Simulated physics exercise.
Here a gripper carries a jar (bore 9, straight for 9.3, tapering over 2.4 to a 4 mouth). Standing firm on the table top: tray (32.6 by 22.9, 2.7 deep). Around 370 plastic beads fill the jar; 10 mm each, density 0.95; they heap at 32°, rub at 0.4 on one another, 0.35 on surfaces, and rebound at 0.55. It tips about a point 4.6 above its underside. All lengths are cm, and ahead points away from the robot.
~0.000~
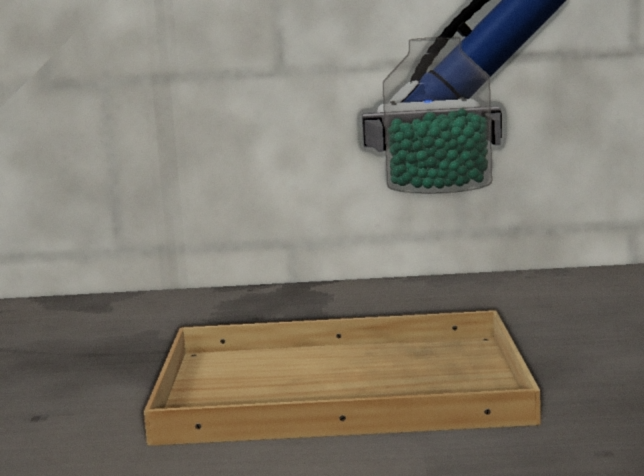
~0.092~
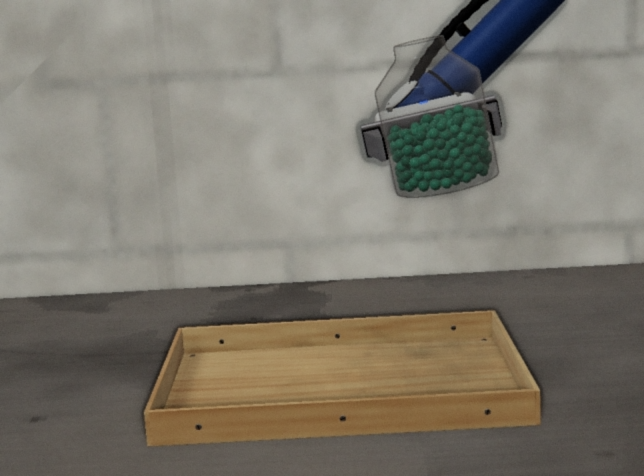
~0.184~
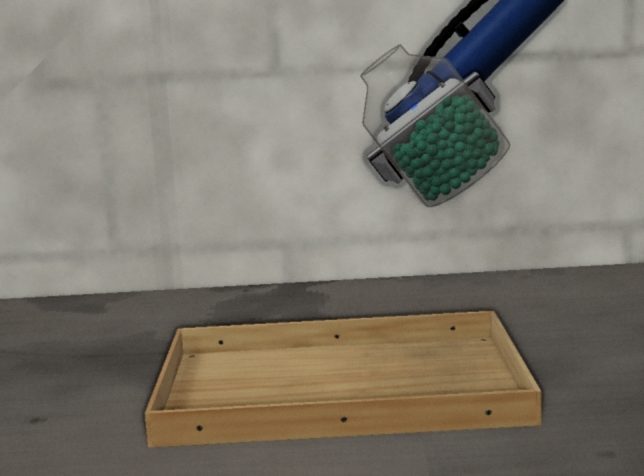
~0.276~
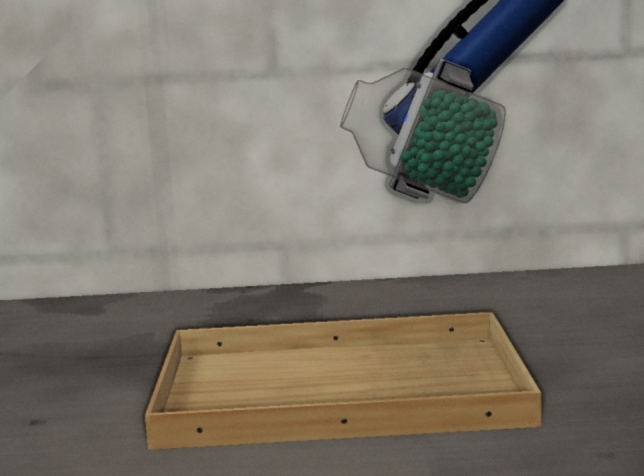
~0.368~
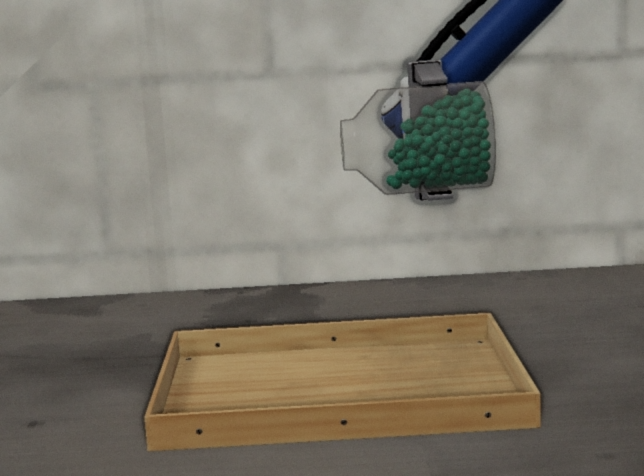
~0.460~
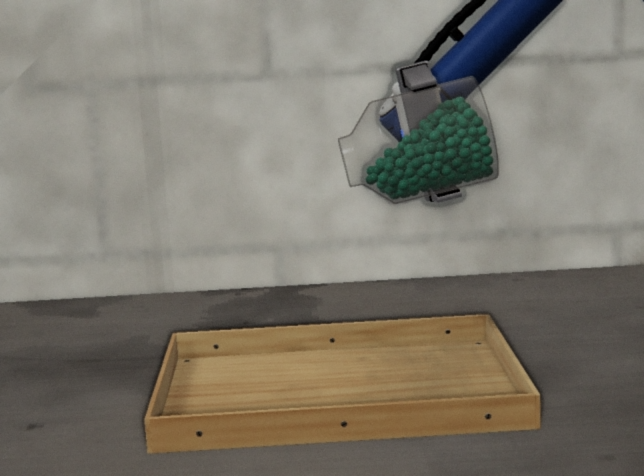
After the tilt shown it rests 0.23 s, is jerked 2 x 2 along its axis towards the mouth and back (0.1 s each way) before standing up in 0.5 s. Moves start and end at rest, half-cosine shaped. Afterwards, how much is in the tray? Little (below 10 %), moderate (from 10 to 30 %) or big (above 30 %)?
A little share, below 10 %, ends in the tray.
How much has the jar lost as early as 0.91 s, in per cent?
Near 0 per cent so far.
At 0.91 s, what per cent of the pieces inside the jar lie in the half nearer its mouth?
About 55 per cent.
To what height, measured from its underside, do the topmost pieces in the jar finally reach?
About 7.5 cm.
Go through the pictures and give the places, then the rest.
The first picture shows the jar middle at (438, 134), upright; upper third of the load around (440, 130), from x 395 to 485, top at y 115; 371 in the jar.
The second picture shows the jar middle at (437, 134), tipped 10°; upper third of the load around (444, 131), from x 390 to 485, top at y 110.
The third picture shows the jar middle at (437, 135), tipped 35°; upper third of the load around (454, 126), from x 400 to 495, top at y 100.
The fourth picture shows the jar middle at (437, 137), tipped 66°; upper third of the load around (454, 118), from x 405 to 495, top at y 95.
The fifth picture shows the jar middle at (436, 138), tipped 91°; upper third of the load around (457, 120), from x 390 to 485, top at y 95.
The sixth picture shows the jar middle at (435, 140), tipped 101°; upper third of the load around (456, 131), from x 370 to 490, top at y 105; 371 in the jar.
After 0.91 s, tipped 101°, highest piece 25 above the table; 365 in the jar, 3 in the tray, 3 in flight or on a rim.
After 1.36 s, tipped 43°, highest piece 29 above the table; 354 in the jar, 16 in the tray, 1 in flight or on a rim.
After 1.79 s, upright, highest piece 26 above the table; 354 in the jar, 17 in the tray.
After 2.49 s, upright, highest piece 26 above the table; 354 in the jar, 17 in the tray.
In the end, 354 in the jar, 17 in the tray. That is 5 % in the tray.
